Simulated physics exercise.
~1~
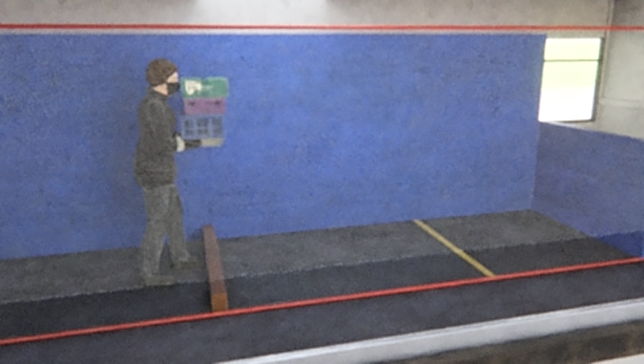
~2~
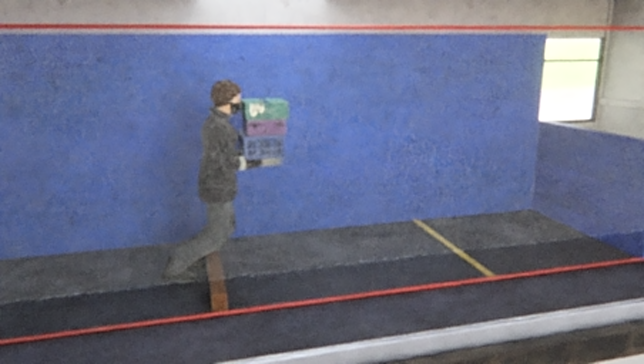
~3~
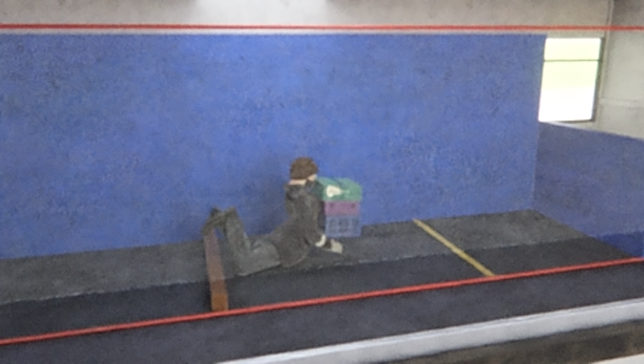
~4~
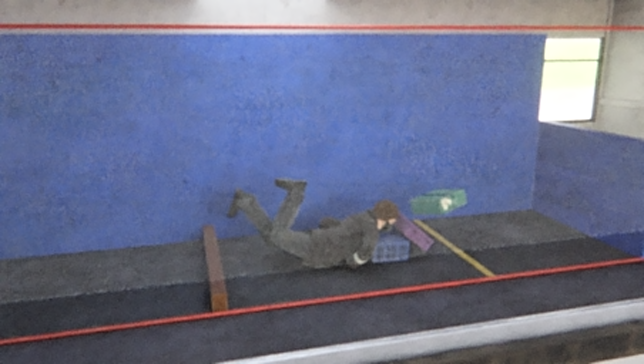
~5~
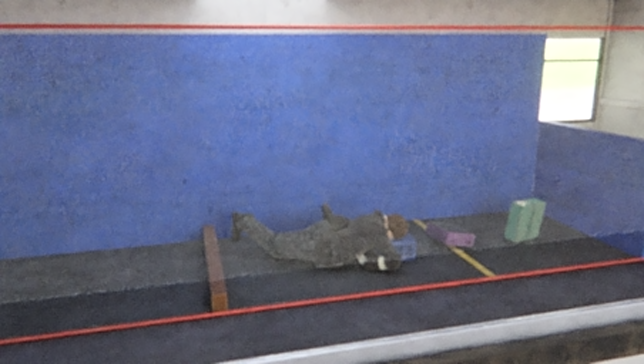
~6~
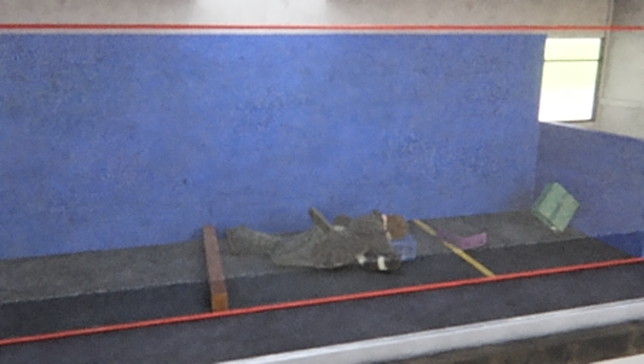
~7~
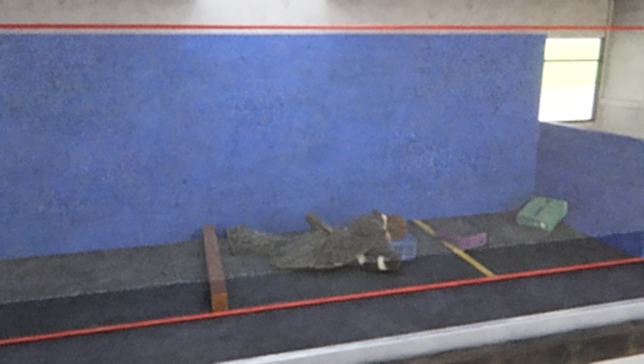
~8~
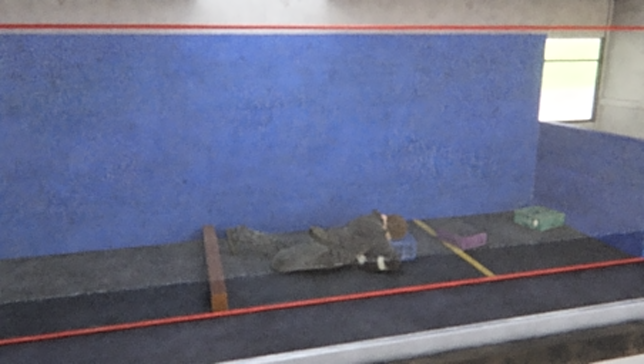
Person carrying stacked crates trips over a low rail and falls flat, purple and green boxes tumbling past a yellow line.
